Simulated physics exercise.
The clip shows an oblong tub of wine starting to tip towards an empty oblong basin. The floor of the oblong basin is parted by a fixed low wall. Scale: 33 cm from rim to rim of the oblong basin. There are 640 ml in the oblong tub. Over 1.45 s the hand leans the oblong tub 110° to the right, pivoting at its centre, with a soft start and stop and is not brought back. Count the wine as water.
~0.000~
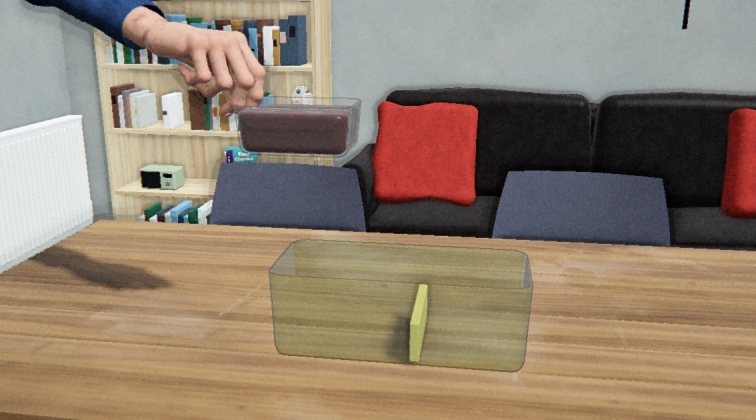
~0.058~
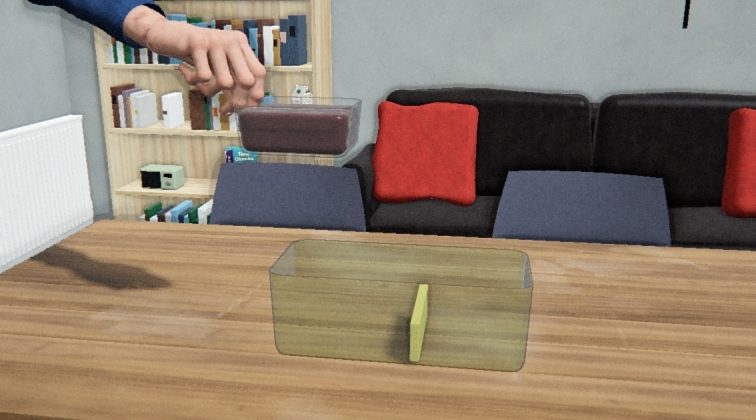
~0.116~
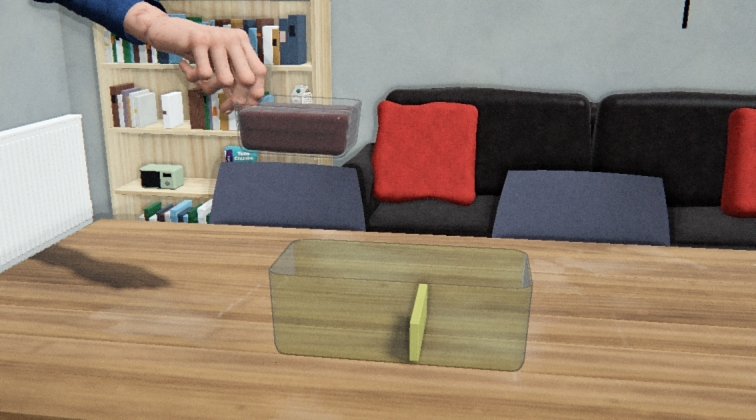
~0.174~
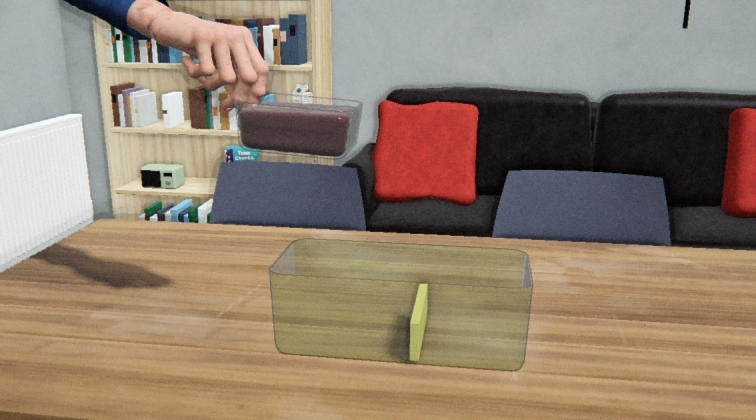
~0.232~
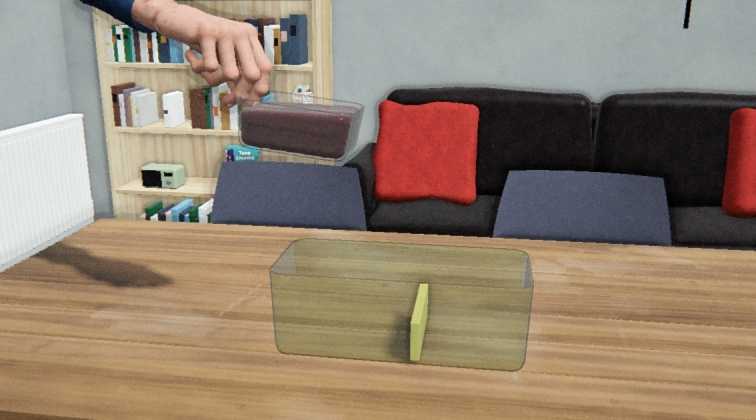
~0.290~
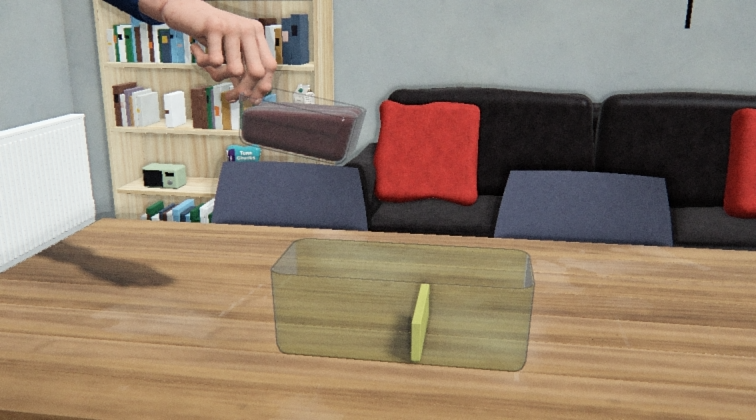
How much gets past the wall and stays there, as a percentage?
Roughly 48 per cent is past the wall.
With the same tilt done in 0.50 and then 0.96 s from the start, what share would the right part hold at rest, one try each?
First 10, then 40 per cent.
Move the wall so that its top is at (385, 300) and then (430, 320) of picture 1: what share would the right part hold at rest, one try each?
First 75, then 40 per cent.
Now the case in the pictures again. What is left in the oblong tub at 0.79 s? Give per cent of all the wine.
About 32 per cent.
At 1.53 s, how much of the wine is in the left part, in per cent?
Near 50 in a hundred.
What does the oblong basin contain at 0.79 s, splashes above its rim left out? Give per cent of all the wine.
Near 24 in a hundred.
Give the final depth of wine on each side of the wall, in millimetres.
Some 14 mm on the left and 18 mm on the right.
Then, 0.79 s in, the tilt is 62° and 33 per cent is still to pour, 9 is left of the wall and 15 right of it.
Then, 1.15 s in, the tilt is 99° and 4 per cent is still to pour, 39 is left of the wall and 47 right of it.
Then, 1.53 s in, the tilt is 110° and 0 per cent is still to pour, 49 is left of the wall and 47 right of it.
Then, 1.95 s in, the tilt is 110° and 0 per cent is still to pour, 49 is left of the wall and 48 right of it.
Finally, 49 per cent lies left of the wall, 48 right of it and 3 outside.
